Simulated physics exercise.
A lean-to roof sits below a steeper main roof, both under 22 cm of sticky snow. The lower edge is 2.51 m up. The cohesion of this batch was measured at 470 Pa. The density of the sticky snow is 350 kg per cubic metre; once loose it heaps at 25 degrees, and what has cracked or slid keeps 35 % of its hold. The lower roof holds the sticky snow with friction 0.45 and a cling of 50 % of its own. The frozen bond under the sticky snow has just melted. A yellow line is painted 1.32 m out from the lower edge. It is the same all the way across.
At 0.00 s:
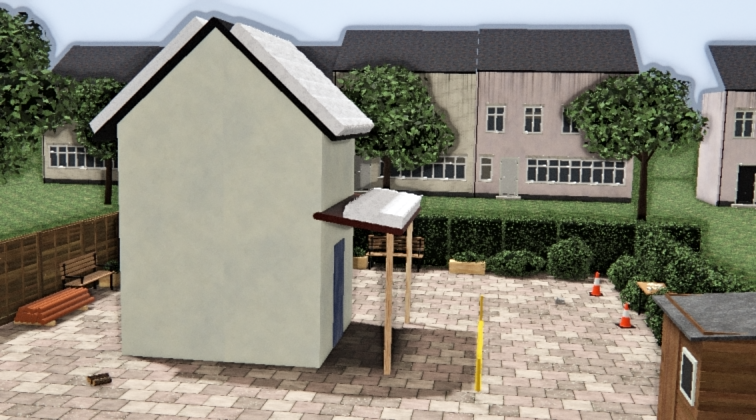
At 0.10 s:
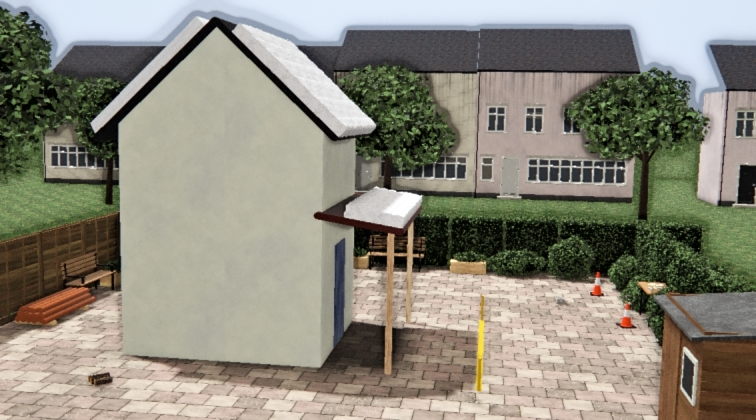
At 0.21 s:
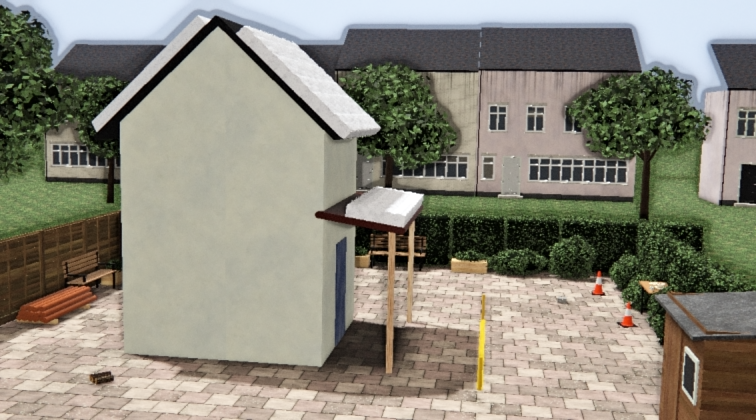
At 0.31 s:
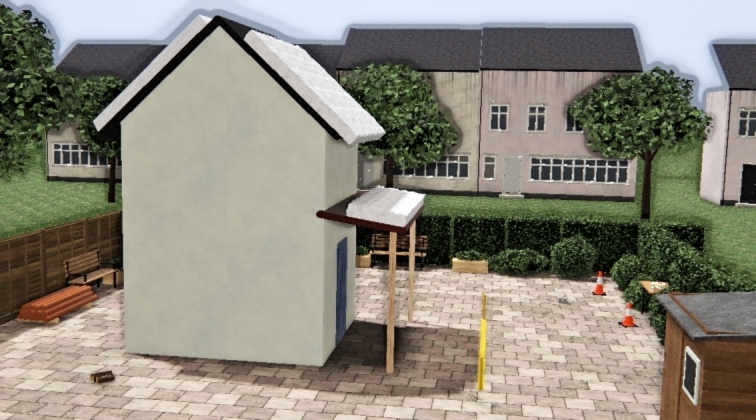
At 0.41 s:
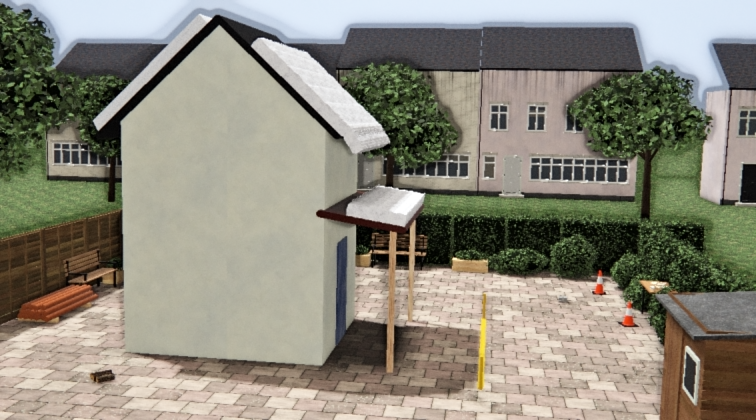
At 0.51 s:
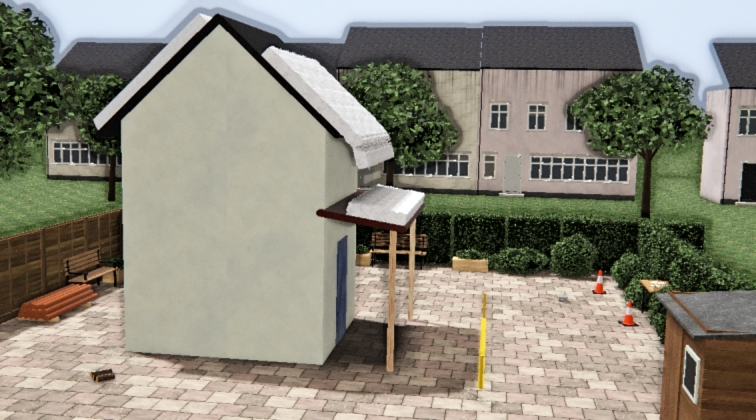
White snow sliding down a house's right roof slope, baring dark roofing, then cracking over the eave above a snowy lean-to.
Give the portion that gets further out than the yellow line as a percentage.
Expect roughly 58 %.
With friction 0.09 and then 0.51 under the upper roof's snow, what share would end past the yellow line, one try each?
In that order: 60 %, 45 %.
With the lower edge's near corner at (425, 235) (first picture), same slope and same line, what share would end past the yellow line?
Then about 55 %.
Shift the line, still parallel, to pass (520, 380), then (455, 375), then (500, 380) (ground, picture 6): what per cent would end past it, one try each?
In turn about 40 %, 65 %, 50 %.
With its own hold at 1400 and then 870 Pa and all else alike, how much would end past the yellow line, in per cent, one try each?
In turn about 40 %, 55 %.
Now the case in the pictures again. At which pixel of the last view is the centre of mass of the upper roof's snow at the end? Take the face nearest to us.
Near (538, 353).
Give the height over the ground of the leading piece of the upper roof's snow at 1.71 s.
Some 0.0 m.
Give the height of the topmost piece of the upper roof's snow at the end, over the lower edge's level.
About 0.4 m.
By 1.06 s, none is below the lower edge and 0 % is past the line.
By 1.71 s, 69 % is below the lower edge and 57 % is past the line.
By 2.35 s, 69 % is below the lower edge and 58 % is past the line.
By 3.00 s, 69 % is below the lower edge and 58 % is past the line.
By 3.10 s, at the end, 69 % is below the lower edge and 58 % is past the line.
